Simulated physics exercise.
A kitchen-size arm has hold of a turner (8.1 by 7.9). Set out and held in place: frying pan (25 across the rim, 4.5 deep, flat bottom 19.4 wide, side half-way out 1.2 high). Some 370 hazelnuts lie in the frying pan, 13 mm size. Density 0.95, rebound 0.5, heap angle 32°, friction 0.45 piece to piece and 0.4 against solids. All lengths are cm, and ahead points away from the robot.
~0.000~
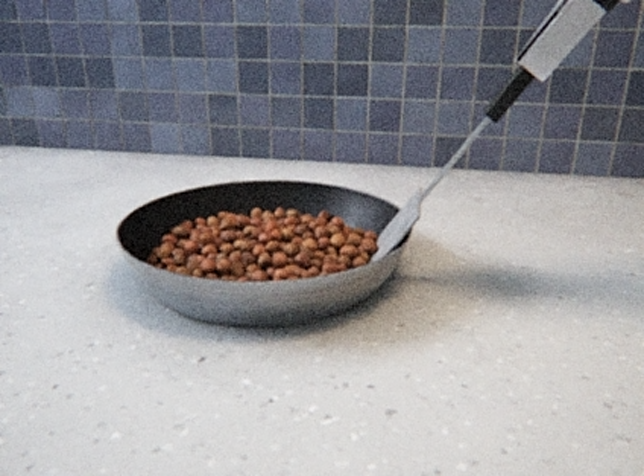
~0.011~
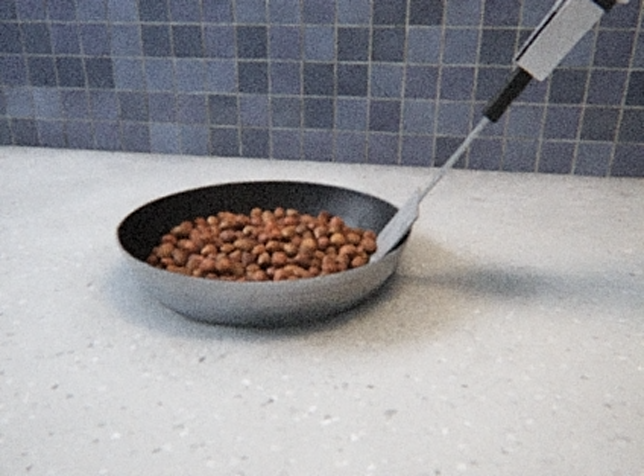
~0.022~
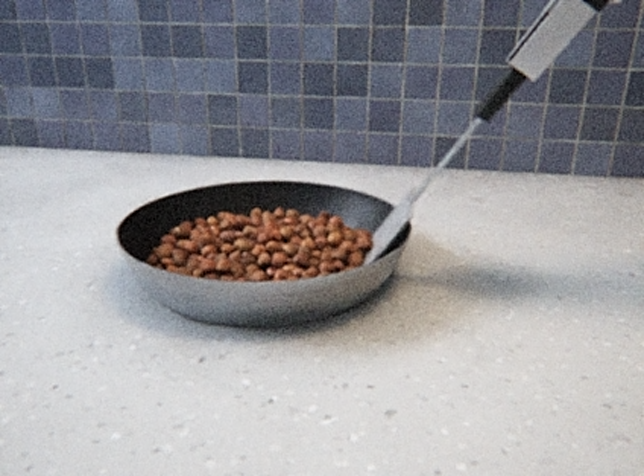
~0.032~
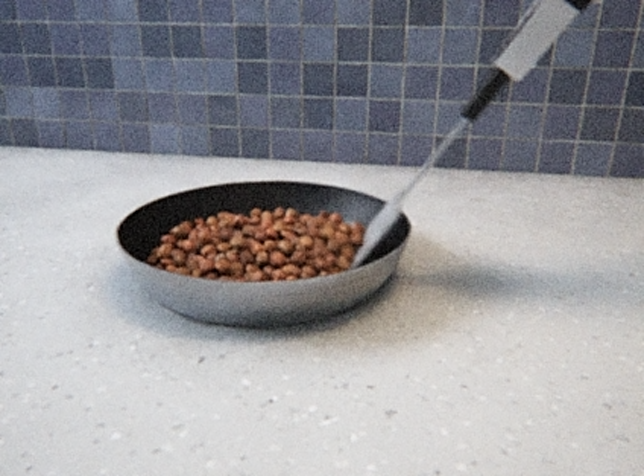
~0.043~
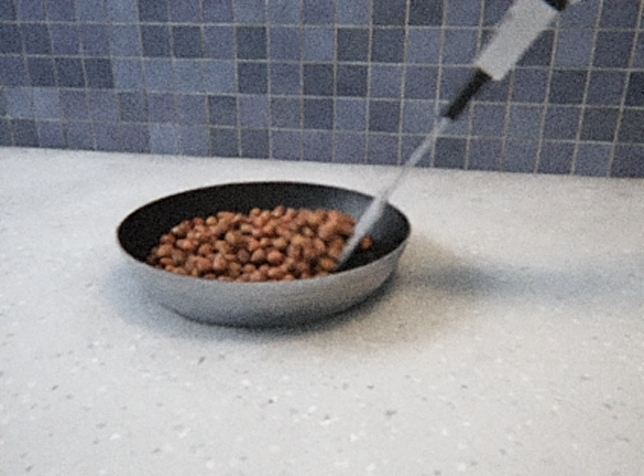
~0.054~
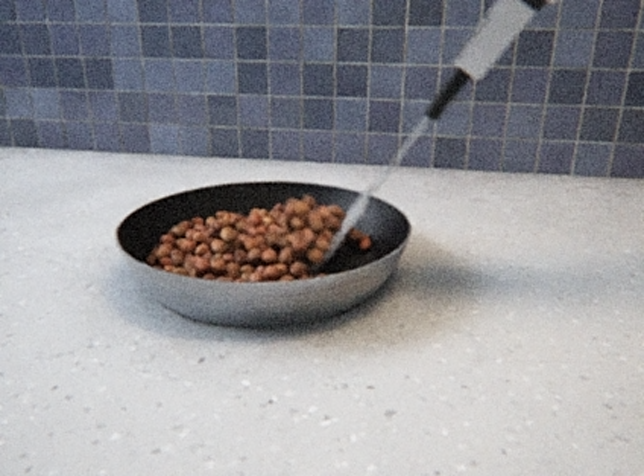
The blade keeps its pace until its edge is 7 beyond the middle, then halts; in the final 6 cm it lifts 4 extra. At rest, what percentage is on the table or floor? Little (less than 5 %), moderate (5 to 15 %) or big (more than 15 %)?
On the table or floor the share is big, more than 15 %.
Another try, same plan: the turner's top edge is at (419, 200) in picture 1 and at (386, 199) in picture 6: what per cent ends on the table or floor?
Some 15 per cent.
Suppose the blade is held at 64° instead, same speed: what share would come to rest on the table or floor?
In that case some 25 per cent.
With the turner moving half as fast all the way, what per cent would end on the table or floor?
Then about 10 per cent.
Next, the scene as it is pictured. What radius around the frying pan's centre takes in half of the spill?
Some 54 cm.
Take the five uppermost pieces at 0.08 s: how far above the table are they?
Some 8 cm.
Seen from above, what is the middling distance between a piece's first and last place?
Roughly 3 cm.
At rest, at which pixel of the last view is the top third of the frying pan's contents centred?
Near (188, 239).
After 0.08 s, sloping 56°, highest piece 8 above the table; 366 in the frying pan.
After 0.11 s, sloping 56°, highest piece 10 above the table; 365 in the frying pan, 1 on the blade or in flight.
After 0.32 s, sloping 56°, highest piece 12 above the table; 263 in the frying pan, 67 on the table or floor, 36 on the blade or in flight.
After 1.37 s, sloping 56°, highest piece 4 above the table; 263 in the frying pan, 103 on the table or floor.
In the end, 263 in the frying pan, 103 on the table or floor. That is 28 % on the table or floor.
